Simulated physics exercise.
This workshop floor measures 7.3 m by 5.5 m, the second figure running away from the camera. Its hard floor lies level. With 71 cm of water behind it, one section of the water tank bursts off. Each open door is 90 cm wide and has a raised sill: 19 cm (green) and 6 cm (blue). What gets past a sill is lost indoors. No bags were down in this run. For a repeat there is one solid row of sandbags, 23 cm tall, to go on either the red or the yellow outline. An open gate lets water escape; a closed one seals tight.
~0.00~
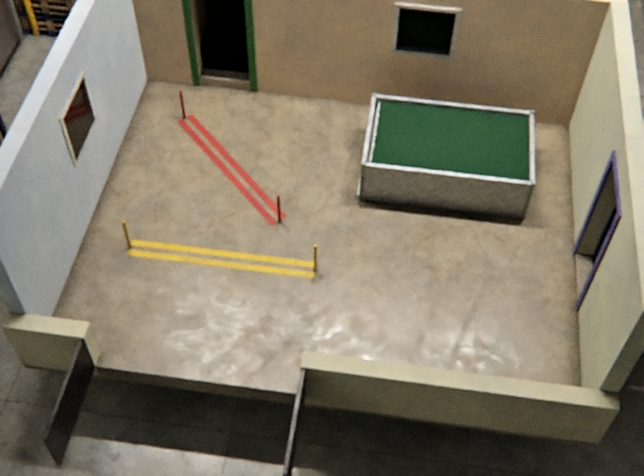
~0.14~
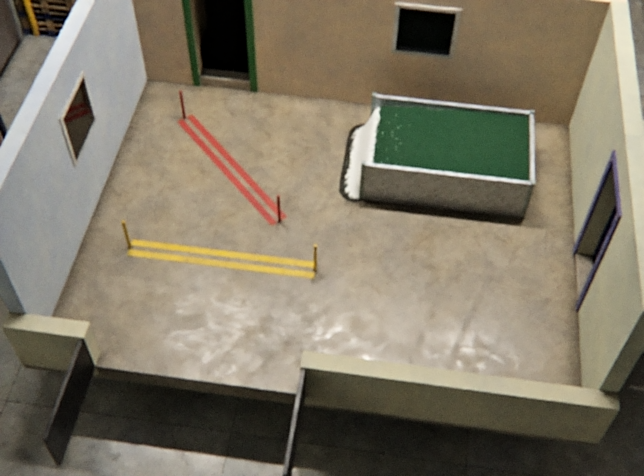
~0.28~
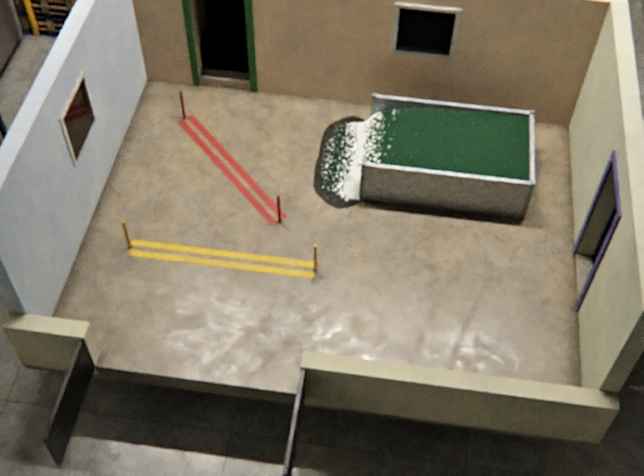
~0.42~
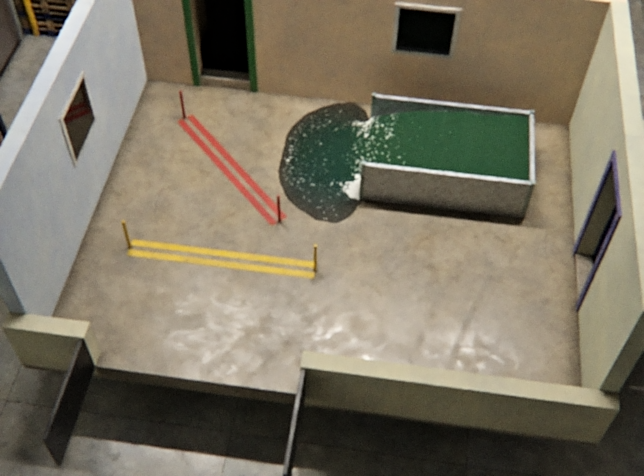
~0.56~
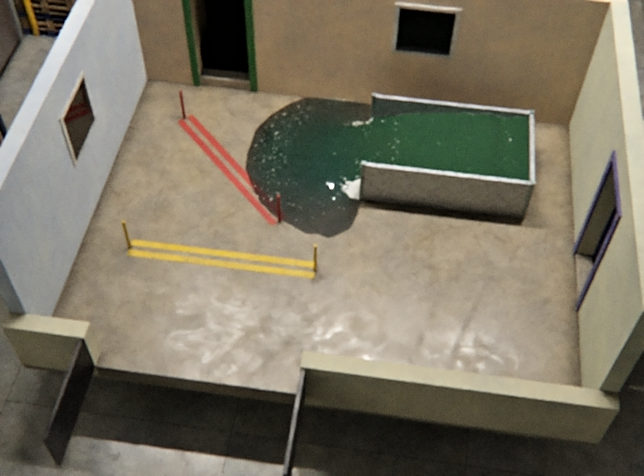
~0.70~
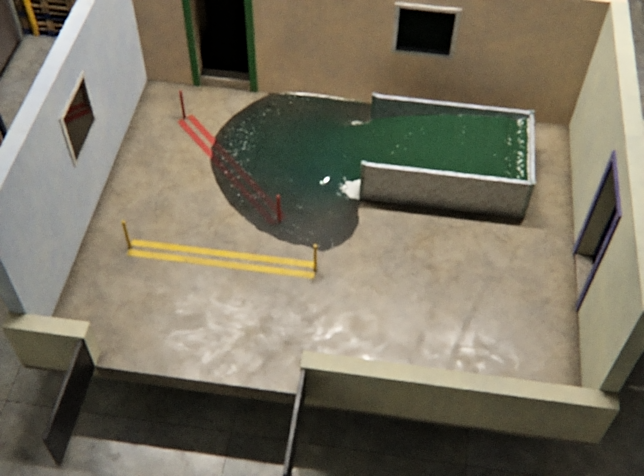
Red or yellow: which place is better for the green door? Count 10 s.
Choose yellow.
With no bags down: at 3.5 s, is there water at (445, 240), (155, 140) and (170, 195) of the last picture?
In that order: Dry, under water, flooded.
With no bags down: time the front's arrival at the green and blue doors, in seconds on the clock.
Arrival: Green 0.9 s, blue 9.5 s.
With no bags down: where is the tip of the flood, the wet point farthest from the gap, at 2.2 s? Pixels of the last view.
Around (64, 289).
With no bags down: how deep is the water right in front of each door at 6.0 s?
Depths in cm: Green 10, blue 0.
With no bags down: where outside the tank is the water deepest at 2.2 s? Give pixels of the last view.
At about (162, 97).
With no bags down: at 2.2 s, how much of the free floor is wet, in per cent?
Near 45 per cent is wet.
After 1.4 s water covers 35 % of the floor and is deepest (30 cm) near (360, 174) in the run without bags; in at the green door, 0 L with no bags, 0 L with the row on red, 0 L on yellow.
After 2.2 s water covers 45 % of the floor and is deepest (44 cm) near (162, 97) in the run without bags; in at the green door, 0 L with no bags, 27 L with the row on red, 0 L on yellow.
After 3.5 s water covers 50 % of the floor and is deepest (30 cm) near (47, 332) in the run without bags; in at the green door, 1 L with no bags, 130 L with the row on red, 1 L on yellow.
After 6.0 s water covers 65 % of the floor and is deepest (16 cm) near (64, 289) in the run without bags; in at the green door, 6 L with no bags, 160 L with the row on red, 6 L on yellow.
After 10.0 s water covers 90 % of the floor and is deepest (10 cm) near (573, 414) in the run without bags; in at the green door, 6 L with no bags, 160 L with the row on red, 6 L on yellow.
